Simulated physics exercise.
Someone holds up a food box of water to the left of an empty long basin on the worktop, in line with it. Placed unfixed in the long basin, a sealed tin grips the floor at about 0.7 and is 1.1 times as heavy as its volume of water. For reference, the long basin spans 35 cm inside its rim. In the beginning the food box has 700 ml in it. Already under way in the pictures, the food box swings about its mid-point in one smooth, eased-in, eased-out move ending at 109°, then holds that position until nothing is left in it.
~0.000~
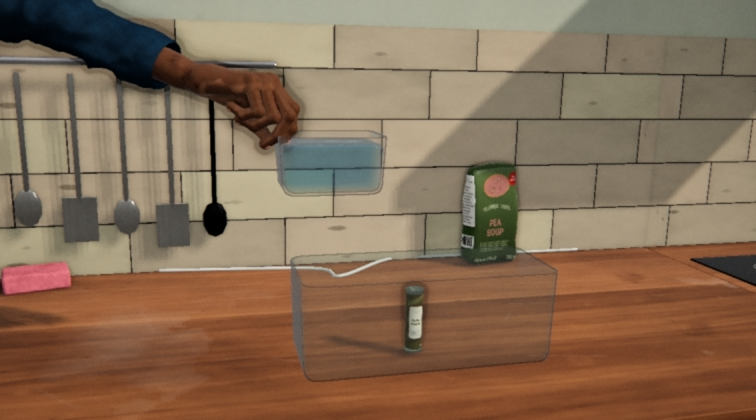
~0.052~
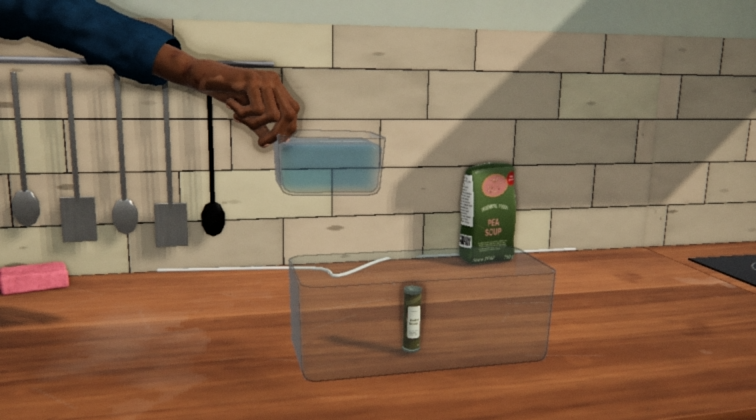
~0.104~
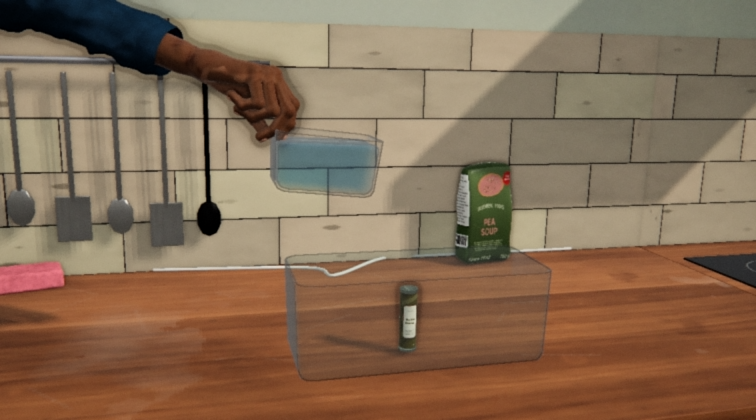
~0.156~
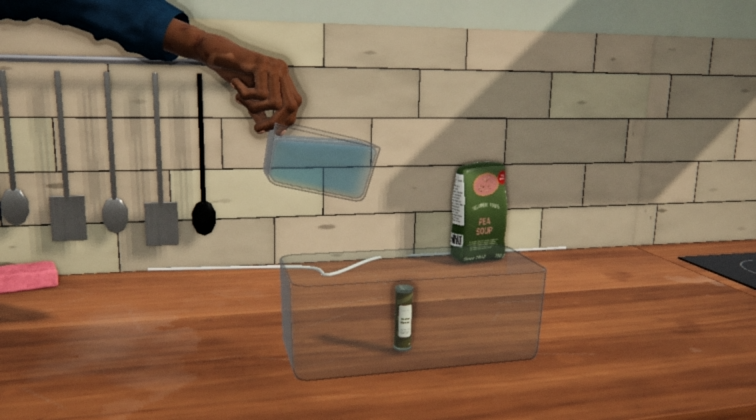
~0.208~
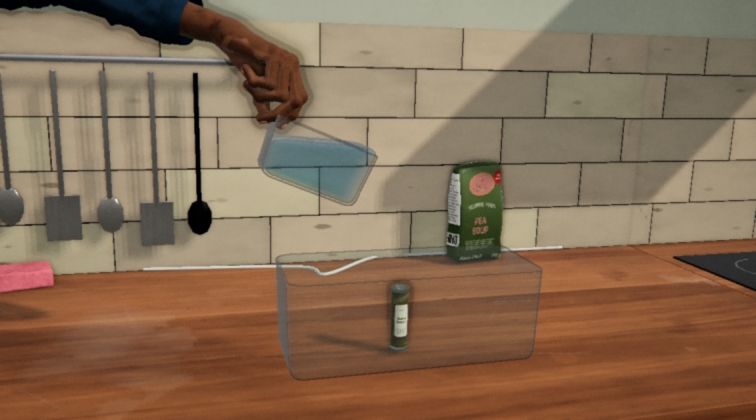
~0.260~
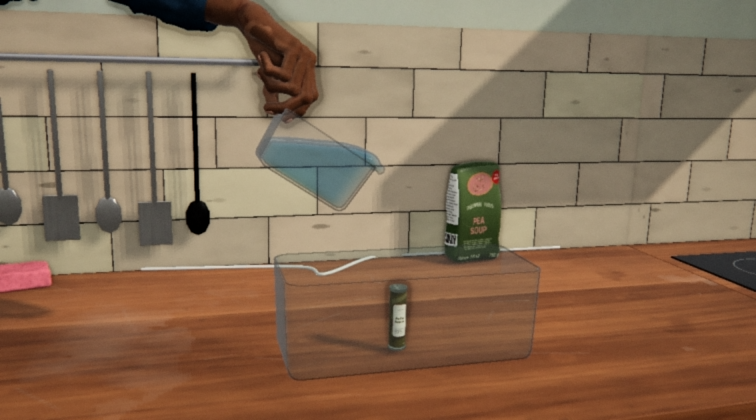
On a wooden kitchen worktop, a hand held a clear box of blue water above and left of a long see-through basin, then tilted it steadily down to the right until water reached its lip.
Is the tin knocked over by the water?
I expect it to stay the right way up.
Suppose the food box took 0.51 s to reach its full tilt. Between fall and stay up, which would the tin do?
After the tilt, the tin has tipped over.
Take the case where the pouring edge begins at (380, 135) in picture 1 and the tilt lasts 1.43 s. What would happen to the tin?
Result: Tin upright.
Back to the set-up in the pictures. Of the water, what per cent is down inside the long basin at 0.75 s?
The share is close to 92 percent.
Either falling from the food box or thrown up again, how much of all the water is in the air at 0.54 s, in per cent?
Near 42 per cent at that moment.
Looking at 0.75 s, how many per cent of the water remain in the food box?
I reckon near 2 per cent still sits there.
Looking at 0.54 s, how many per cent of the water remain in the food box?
Roughly 18 percent.
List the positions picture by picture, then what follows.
The first picture shows tilt 0°; pouring edge (379, 135); surface from (279, 143) to (376, 142); the long basin's rim runs from (296, 273) to (537, 260); the tin's top is at (415, 292).
The second picture shows tilt 1°; pouring edge (378, 137); surface from (277, 142) to (375, 143).
The third picture shows tilt 6°; pouring edge (376, 140); surface from (275, 141) to (372, 143).
The fourth picture shows tilt 13°; pouring edge (373, 146); surface from (272, 140) to (370, 145).
The fifth picture shows tilt 22°; pouring edge (370, 154); surface from (269, 141) to (370, 150); 1 per cent is over the edge.
The sixth picture shows tilt 33°; pouring edge (368, 165); surface from (264, 141) to (363, 156); 7 per cent is over the edge.
After 0.54 s the tilt is 96° and 19 per cent is still to pour; the tin stands where it began.
After 0.75 s the tilt is 109° and 2 per cent is still to pour; the tin stands where it began.
After 0.96 s the tilt is 109° and 0 per cent is still to pour; the tin stands where it began.
After 1.20 s the tilt is 109° and 0 per cent is still to pour; the tin stands where it began.
In the end the tin stands where it began.
